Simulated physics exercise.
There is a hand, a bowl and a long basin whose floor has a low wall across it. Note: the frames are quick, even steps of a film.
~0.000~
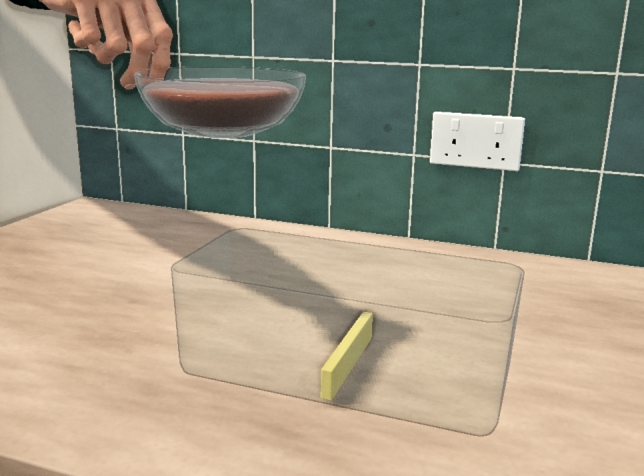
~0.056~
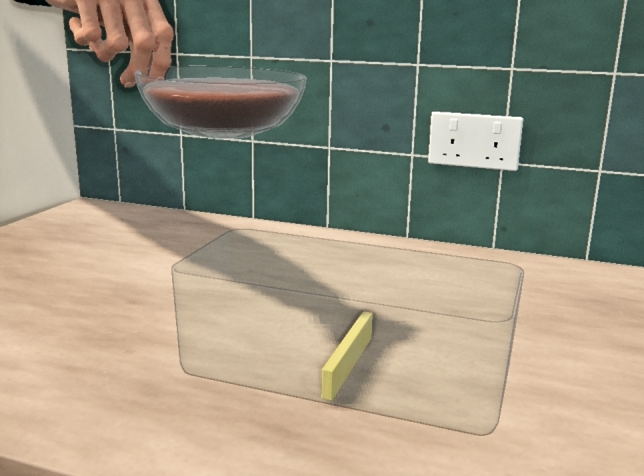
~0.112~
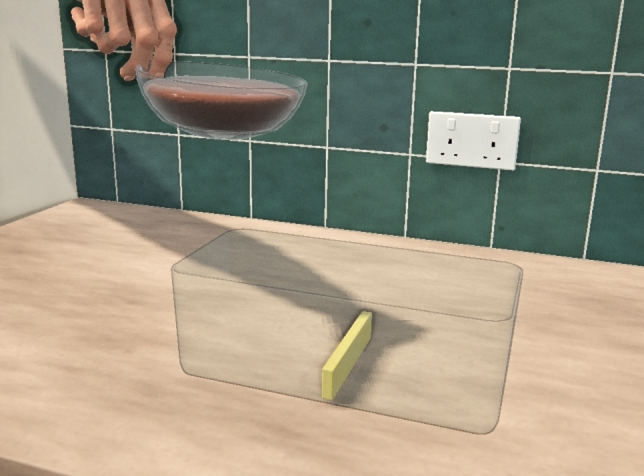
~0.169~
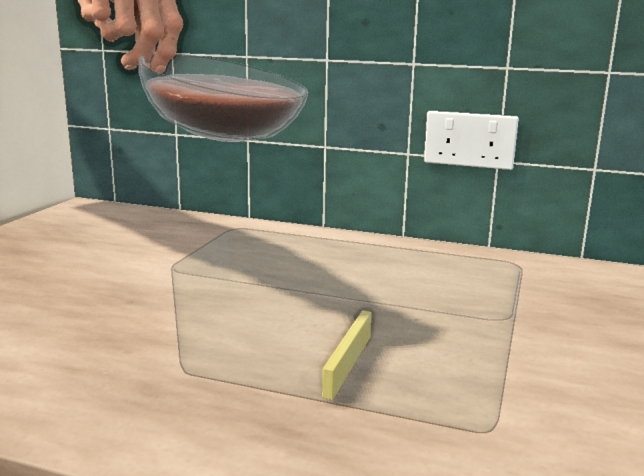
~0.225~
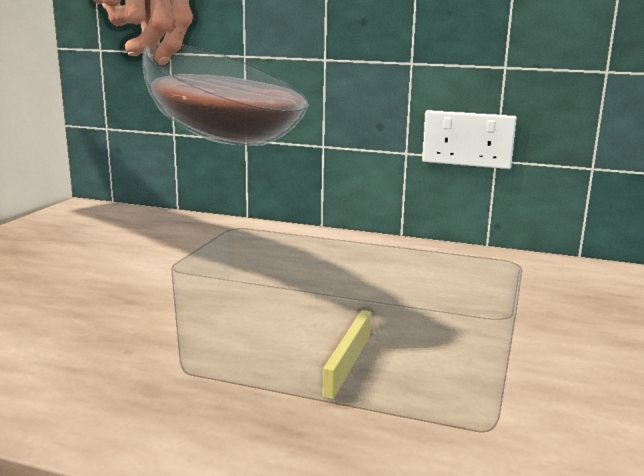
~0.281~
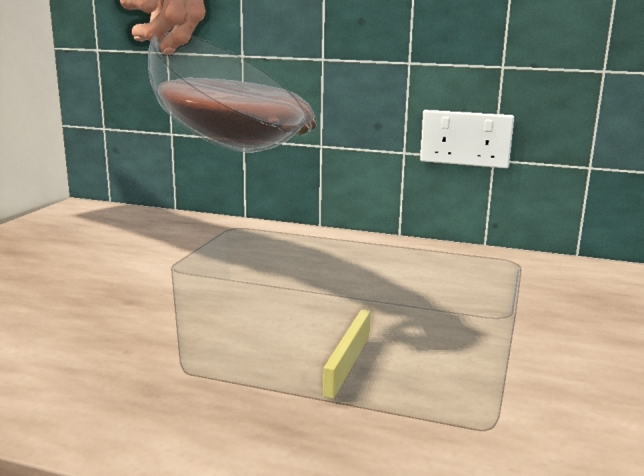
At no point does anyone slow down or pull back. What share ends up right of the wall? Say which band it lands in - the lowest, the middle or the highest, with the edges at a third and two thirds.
Falls in the midrange.
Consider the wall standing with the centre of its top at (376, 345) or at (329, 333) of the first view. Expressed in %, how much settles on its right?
20 % then 70 %.
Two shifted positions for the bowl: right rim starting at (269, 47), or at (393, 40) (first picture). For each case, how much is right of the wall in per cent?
About 30 % the first time, about 80 % the second.
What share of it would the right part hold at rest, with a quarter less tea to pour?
That share would be some 45 parts in a hundred.
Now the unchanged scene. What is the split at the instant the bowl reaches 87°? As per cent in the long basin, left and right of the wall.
The left part holds 15 percent and the right part 40 percent.
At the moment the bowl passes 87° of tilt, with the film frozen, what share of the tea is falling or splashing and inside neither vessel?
It's close to 35 %.
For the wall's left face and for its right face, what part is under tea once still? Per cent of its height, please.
Left 40 %, right 40 %.
A moment on, the bowl is tipped on its side and 6 per cent is still to pour, 17 is left of the wall and 40 right of it.
Next, the bowl is tipped right over and 0 per cent is still to pour, 45 is left of the wall and 52 right of it.
Then the bowl is tipped right over and 0 per cent is still to pour, 46 is left of the wall and 52 right of it.
Later the bowl is tipped right over and 0 per cent is still to pour, 46 is left of the wall and 52 right of it.
At rest 46 per cent lies left of the wall, 52 right of it and 2 outside.
